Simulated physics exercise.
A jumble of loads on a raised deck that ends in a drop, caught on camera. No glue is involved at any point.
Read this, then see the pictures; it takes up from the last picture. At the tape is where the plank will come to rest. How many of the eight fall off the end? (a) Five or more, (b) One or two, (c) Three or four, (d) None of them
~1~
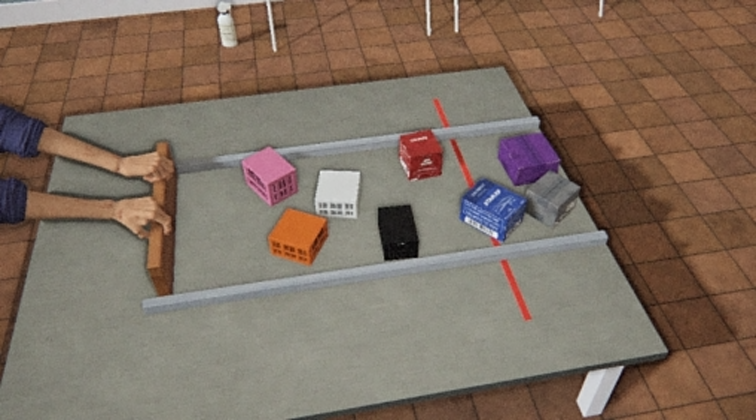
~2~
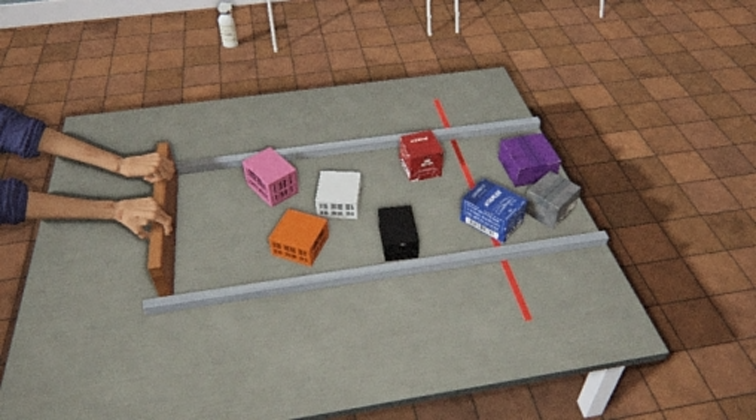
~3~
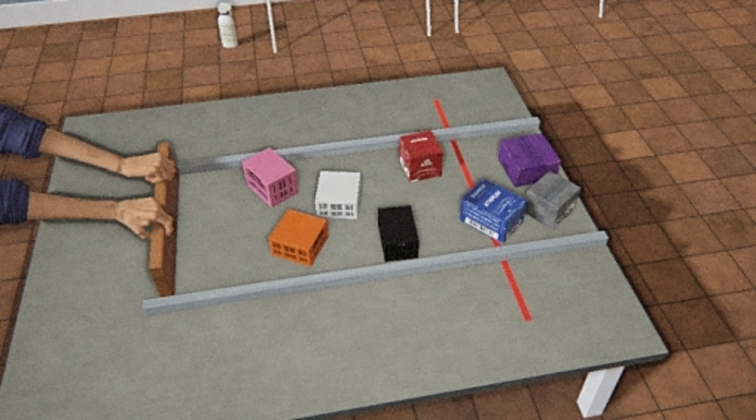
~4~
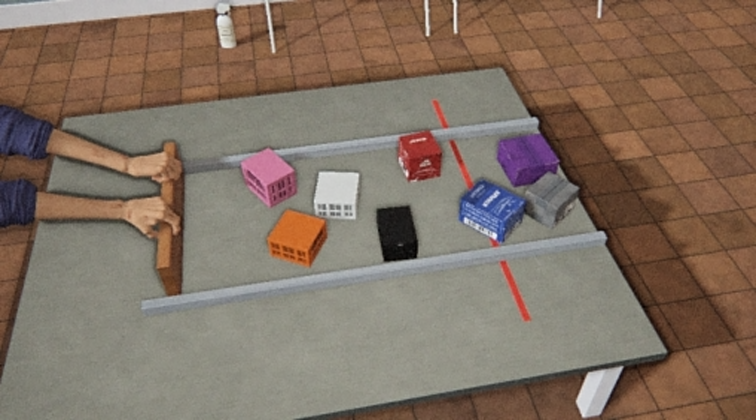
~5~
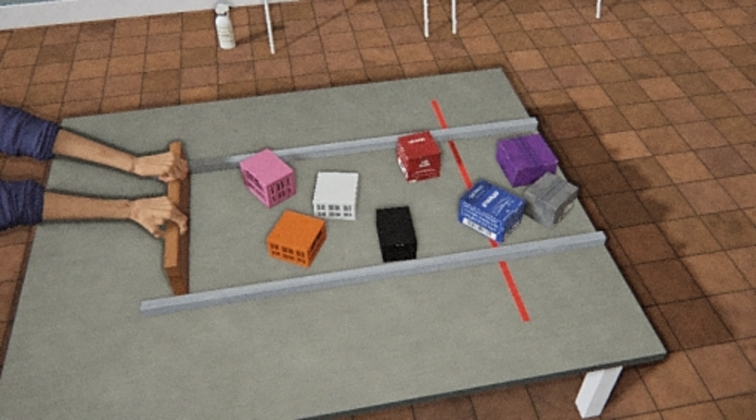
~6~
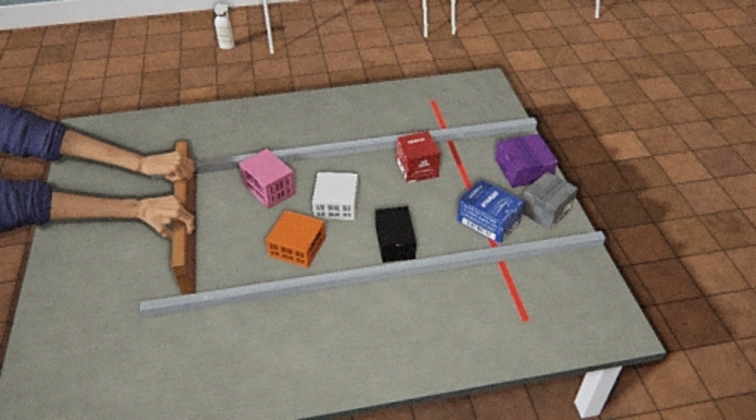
b, one or two.
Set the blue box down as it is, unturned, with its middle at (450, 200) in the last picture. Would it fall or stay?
Then it holds on.
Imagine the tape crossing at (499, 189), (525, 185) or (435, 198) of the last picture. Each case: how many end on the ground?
Those tries give 3, 6 and 0.
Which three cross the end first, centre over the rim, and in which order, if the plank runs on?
Going earliest first, it would be the grey parcel, after it the purple box, and finally the blue box.
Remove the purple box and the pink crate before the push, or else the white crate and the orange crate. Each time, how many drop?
That makes 1 fallen, then 0 fallen in the other try.
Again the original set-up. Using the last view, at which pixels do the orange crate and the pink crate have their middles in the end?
The orange crate settles near (501, 201); as for the pink crate, near (477, 155).
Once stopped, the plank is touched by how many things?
The count comes out at 2.
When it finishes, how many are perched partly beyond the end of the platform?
The tally is 2.
Soon after, none off yet; grey parcel at rest near (549, 201); purple box at rest near (525, 160); blue box at rest near (490, 211).
After that, none off yet; grey parcel displaced a little near (566, 198); purple box at rest near (525, 160); blue box displaced about its own width near (529, 209).
In the end, the number that fall off is one or two; gone, grey parcel.
